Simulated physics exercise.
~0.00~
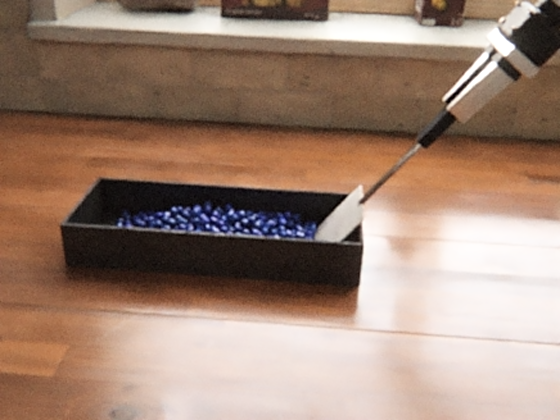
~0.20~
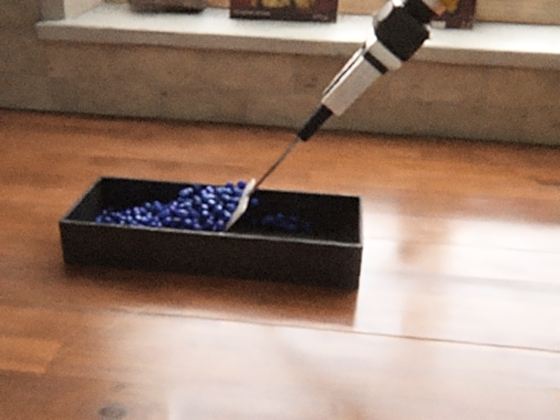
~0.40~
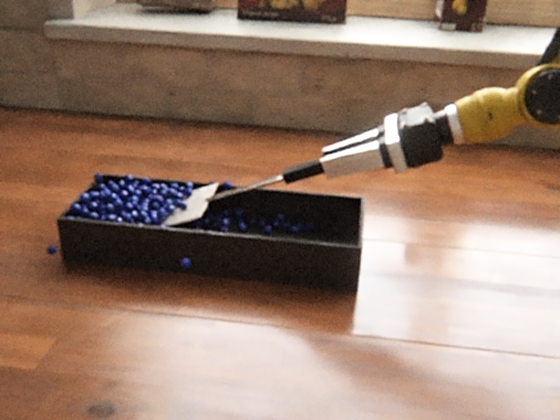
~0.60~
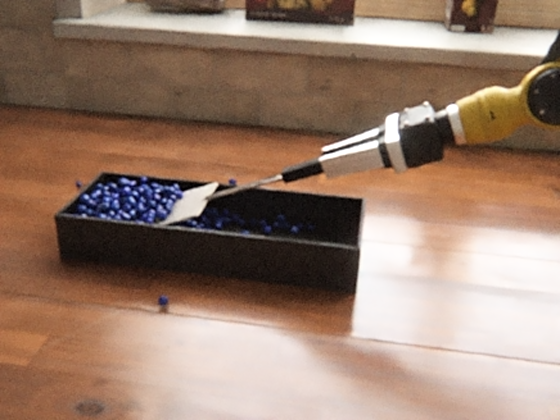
On a shiny wooden surface, a robot arm pushed a spatula leftward through blue beads in a long black tin, heaping them at the left end, and a few spilled out before the blade stopped, tilted lower, with most beads still inside.
